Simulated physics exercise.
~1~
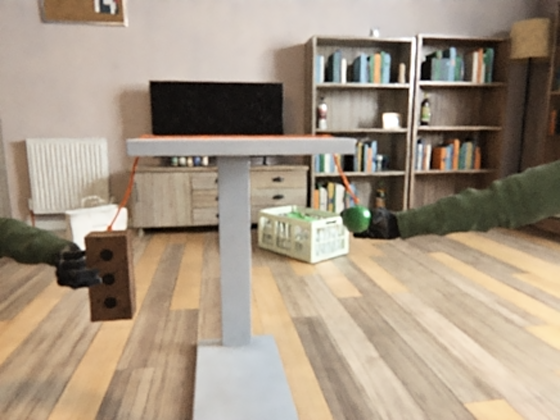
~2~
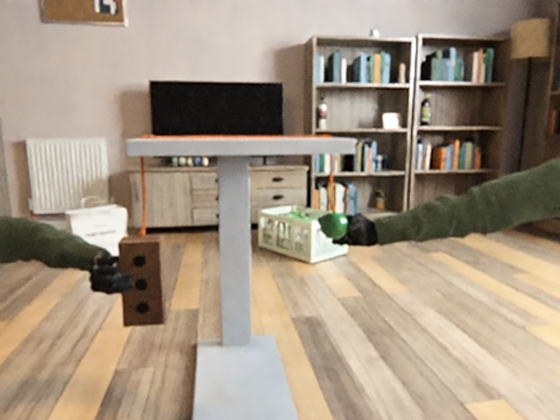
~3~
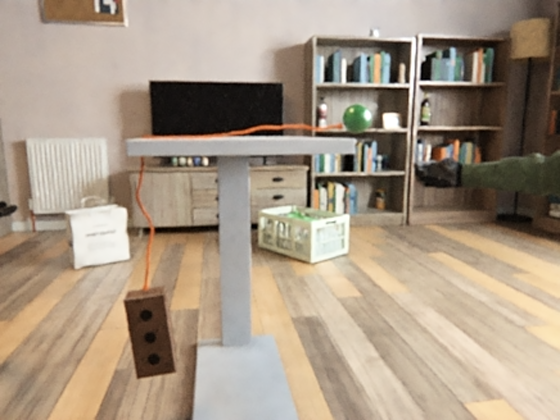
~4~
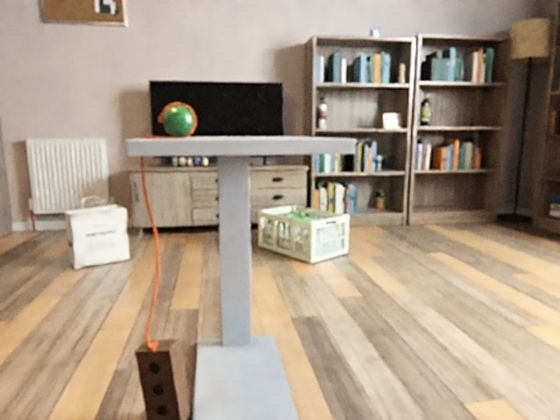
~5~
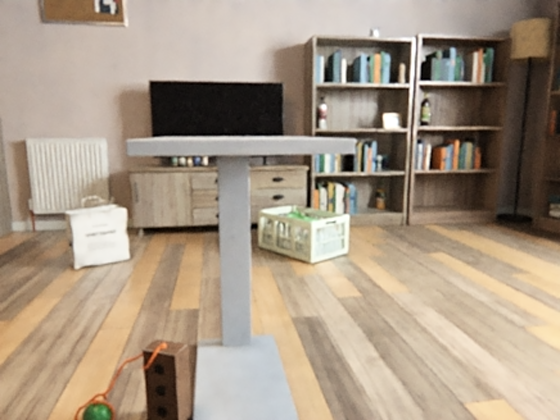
To begin with, two gloved hands hold the ends of an orange string laid across a grey side table, with a brown brick hanging at the left and a green apple at the right. The hands shift slightly, then let go and draw back. The brick drops on the left, pulling the string leftwards and lifting the apple up onto the tabletop. As the brick reaches the floor, the apple travels across to the left end of the top. Finally, the apple goes over that side too, and both rest on the floor at the left with the string, leaving the tabletop bare.
